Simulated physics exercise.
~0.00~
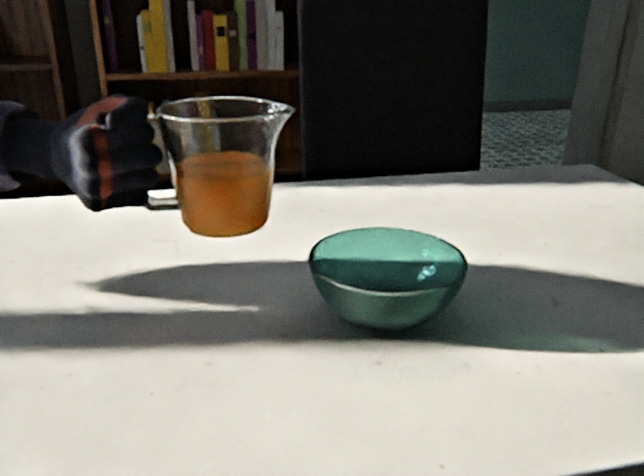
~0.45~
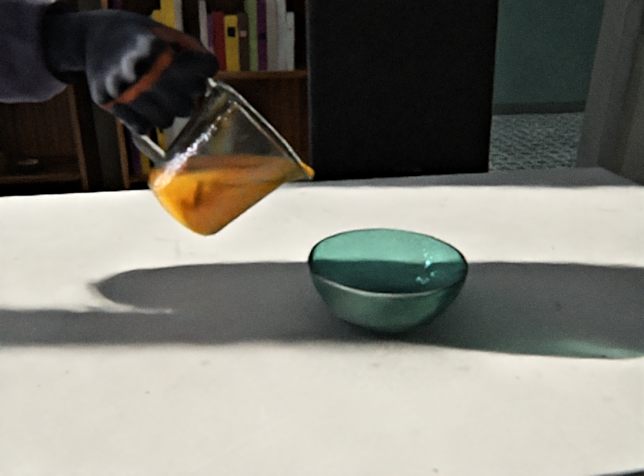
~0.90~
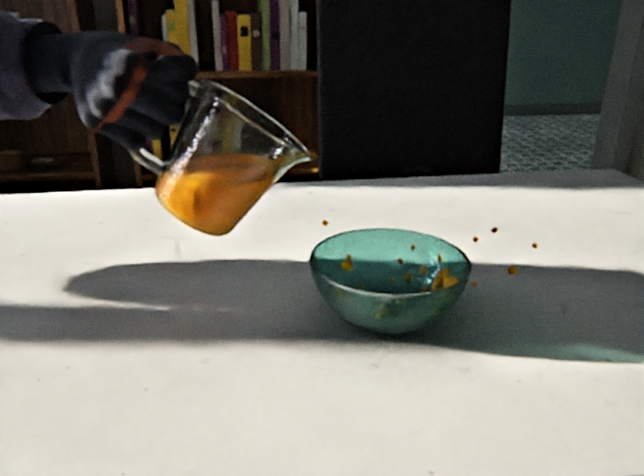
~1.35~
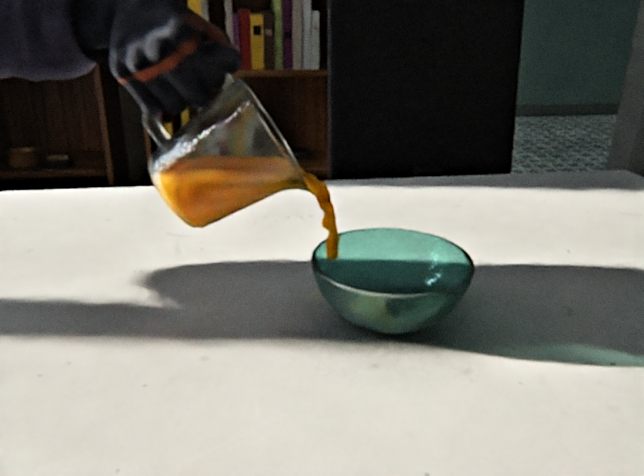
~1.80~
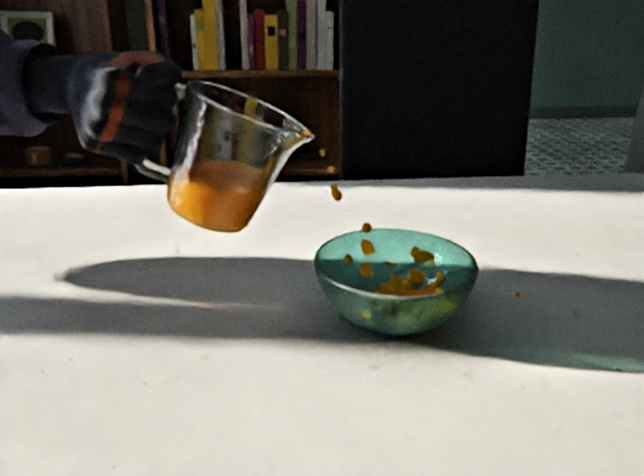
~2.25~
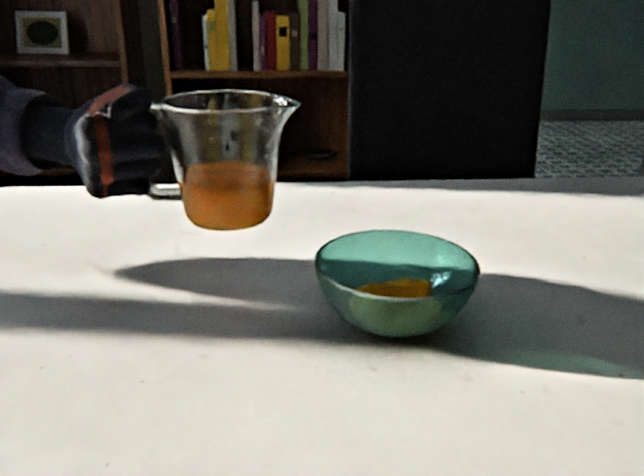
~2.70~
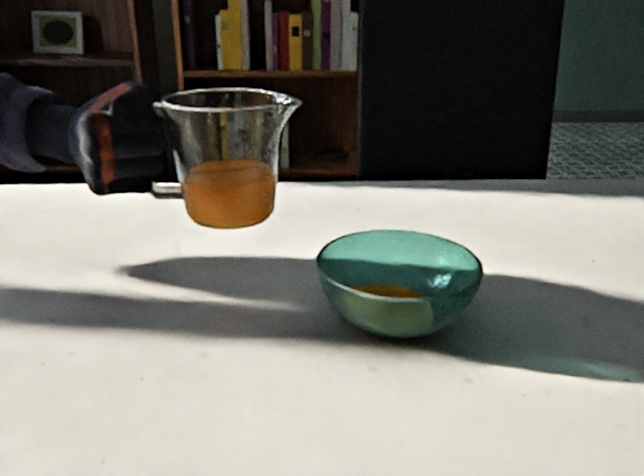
A clear glass jug of orange juice is held by a dark-gloved hand at the left, above a pale table where a translucent green bowl sits near the centre. Behind are a bookshelf, a dark panel and a greenish wall, seen from slightly above as the view drifts sideways. The hand tips the jug towards the bowl, eases it back a little as orange drops scatter in and around the bowl, then tilts it further, sending a thin stream inside. It turns the jug upright as last drops fall. Finally, the jug remains partly full, and a little juice lies in the bowl.
